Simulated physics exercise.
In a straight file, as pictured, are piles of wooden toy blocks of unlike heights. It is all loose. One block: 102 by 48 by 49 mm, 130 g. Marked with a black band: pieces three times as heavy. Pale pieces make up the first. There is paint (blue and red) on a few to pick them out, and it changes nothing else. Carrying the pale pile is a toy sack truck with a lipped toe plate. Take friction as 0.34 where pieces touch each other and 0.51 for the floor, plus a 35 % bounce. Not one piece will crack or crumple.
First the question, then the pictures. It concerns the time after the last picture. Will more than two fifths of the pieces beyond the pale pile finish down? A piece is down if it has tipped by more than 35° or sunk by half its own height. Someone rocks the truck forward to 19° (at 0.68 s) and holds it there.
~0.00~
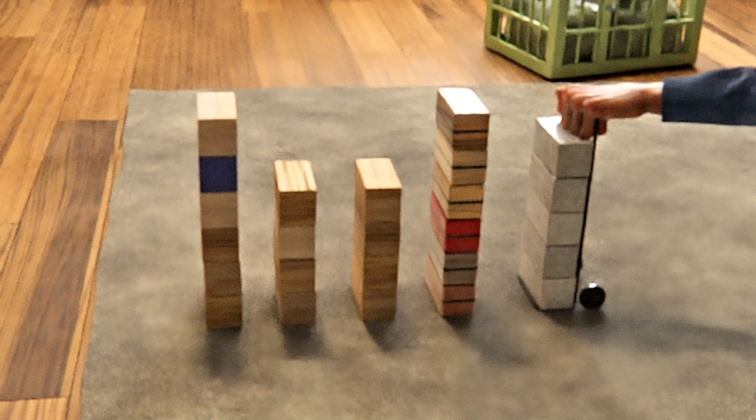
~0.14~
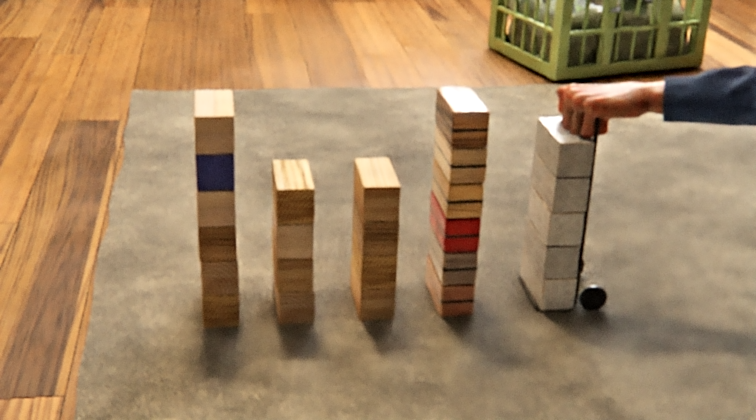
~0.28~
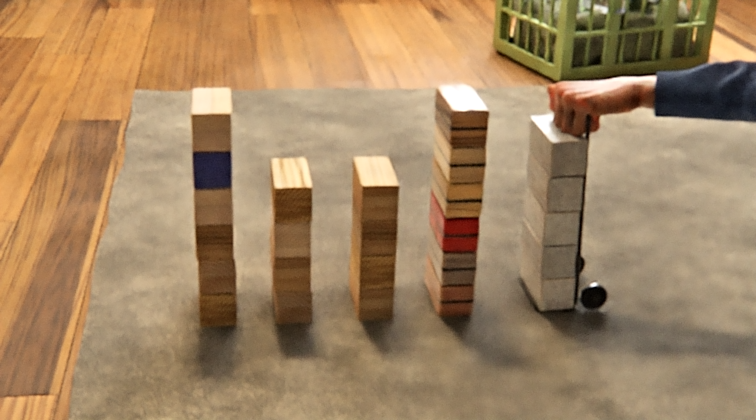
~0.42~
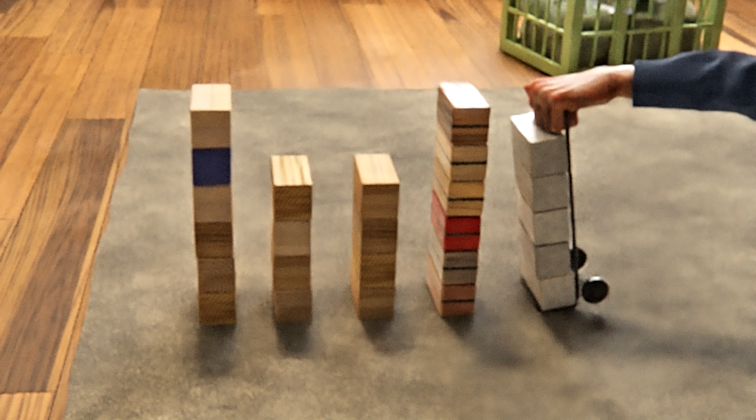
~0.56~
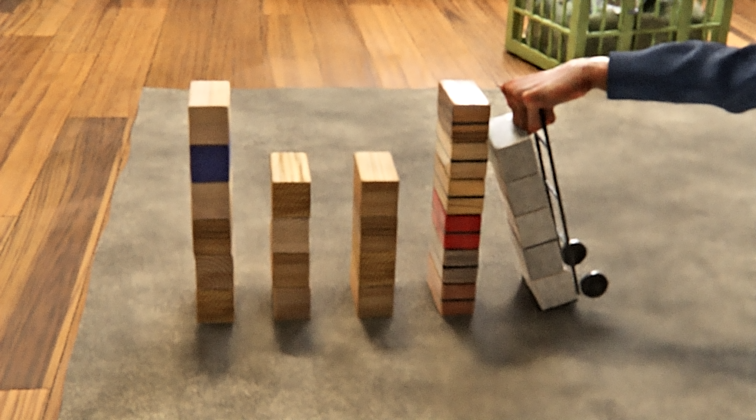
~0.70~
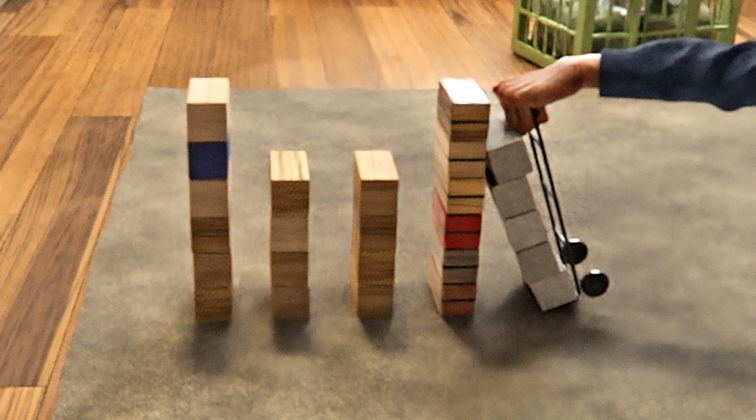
No, fewer than two fifths do.
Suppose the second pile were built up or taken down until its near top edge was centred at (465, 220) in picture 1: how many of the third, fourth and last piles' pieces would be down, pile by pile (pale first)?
The tally would be third 0, then fourth 0, then last 0.
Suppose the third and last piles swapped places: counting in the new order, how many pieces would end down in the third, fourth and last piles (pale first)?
Down per pile: Third 0, fourth 0, last 0.
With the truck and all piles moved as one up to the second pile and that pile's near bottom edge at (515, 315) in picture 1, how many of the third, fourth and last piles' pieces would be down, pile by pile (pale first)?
Then third 0, fourth 0, last 0.
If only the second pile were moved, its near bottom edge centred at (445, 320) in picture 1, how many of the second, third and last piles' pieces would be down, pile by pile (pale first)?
Second 0, third 0, last 0 down.
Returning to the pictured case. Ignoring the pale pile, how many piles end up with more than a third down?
0.
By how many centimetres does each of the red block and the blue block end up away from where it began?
Red ends up some 0 cm away; blue ends up some 0 cm away.
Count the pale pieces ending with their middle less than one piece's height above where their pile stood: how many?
Among the pale pieces, the count is 1.
After 1.10 s, 0 of the pale pile down; none of the 20 other blocks down, 1 disturbed.
After 1.94 s, 0 of the pale pile down; none of the 20 other blocks down, 2 disturbed.
After 3.22 s, 0 of the pale pile down; none of the 20 other blocks down, 3 disturbed.
In the end (3.7 s), 0 of the pale pile down; none of the 20 other blocks down, 3 disturbed; red block unmoved; blue block unmoved. That is 0 per cent. From the last view, middles, red block near (454, 216), blue block near (210, 147).
